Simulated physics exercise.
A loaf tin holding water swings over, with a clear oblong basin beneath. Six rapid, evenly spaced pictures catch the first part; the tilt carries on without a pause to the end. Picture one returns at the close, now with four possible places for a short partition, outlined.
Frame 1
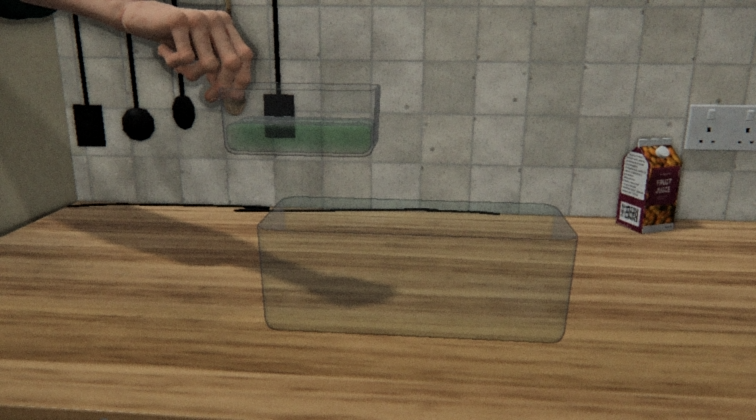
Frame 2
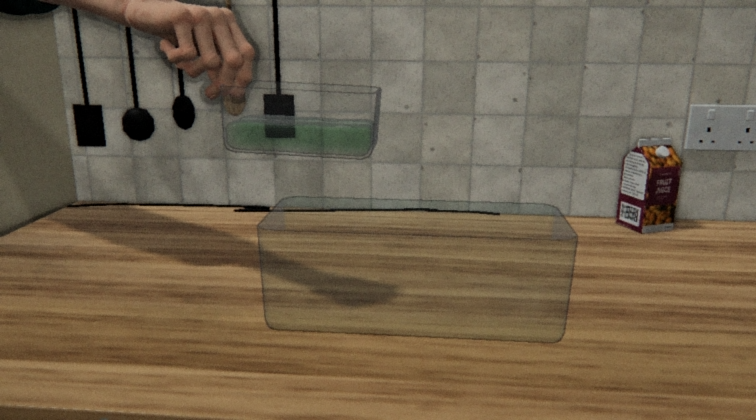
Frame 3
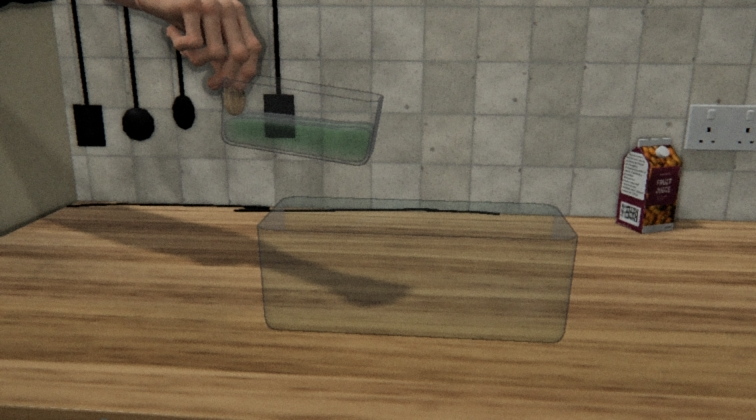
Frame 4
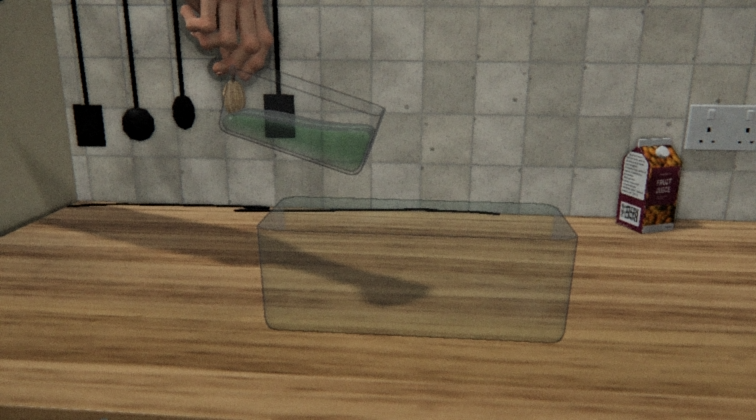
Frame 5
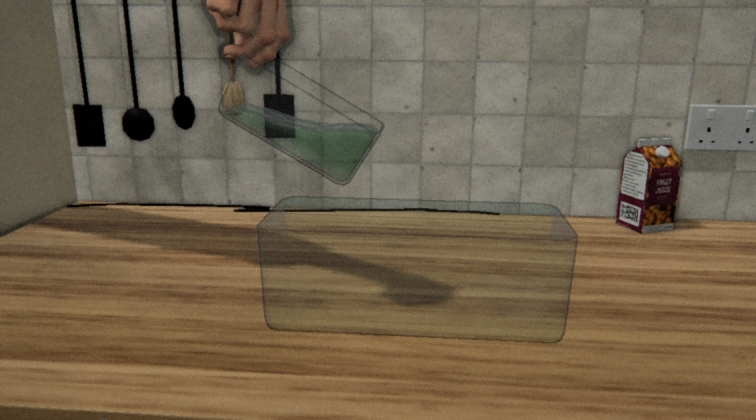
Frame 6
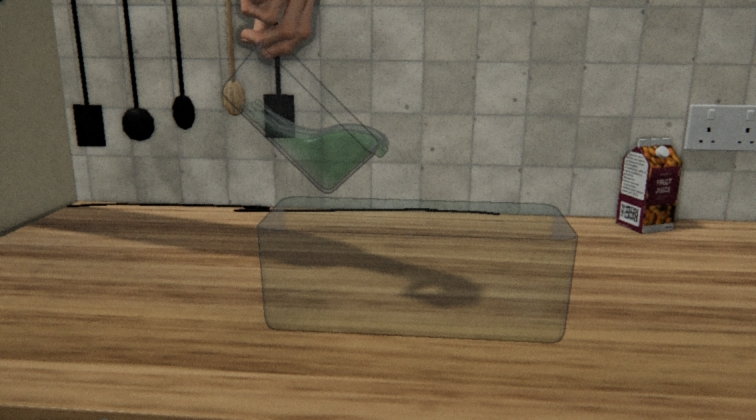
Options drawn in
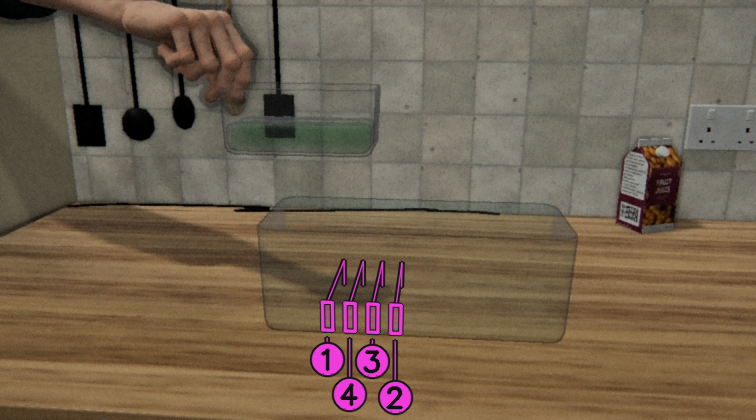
The clip shows a hand above a clear rectangular container of green-tinted liquid, which tilts steadily down to the right over a larger clear basin on a wooden counter, until the liquid slips just over its lip.
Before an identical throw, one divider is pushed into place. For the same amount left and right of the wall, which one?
2 works best here.
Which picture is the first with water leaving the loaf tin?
In picture 6.
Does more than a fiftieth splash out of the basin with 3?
No.
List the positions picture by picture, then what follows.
Upright, lip at (375, 87); basin from (265, 326) to (564, 340); nothing has left yet, in the first frame.
Tipped about 2°, lip at (376, 90); nothing has left yet, in the second frame.
Tipped about 8°, lip at (379, 98); nothing has left yet, in the third frame.
Tipped about 18°, lip at (381, 111); nothing has left yet, in the fourth frame.
Tipped about 30°, lip at (381, 128); nothing has left yet, in the fifth frame.
Tipped about 44°, lip at (376, 147); water is over the lip, down to (381, 152), in the sixth frame.
On the marked copy, 1 at (327, 337); 2 at (395, 341); 3 at (372, 339); 4 at (349, 338).
With 1, about 8 % ends left of the wall and 92 % right of it.
With 2, about 49 % ends left of the wall and 51 % right of it.
With 3, about 35 % ends left of the wall and 64 % right of it.
With 4, about 30 % ends left of the wall and 70 % right of it.
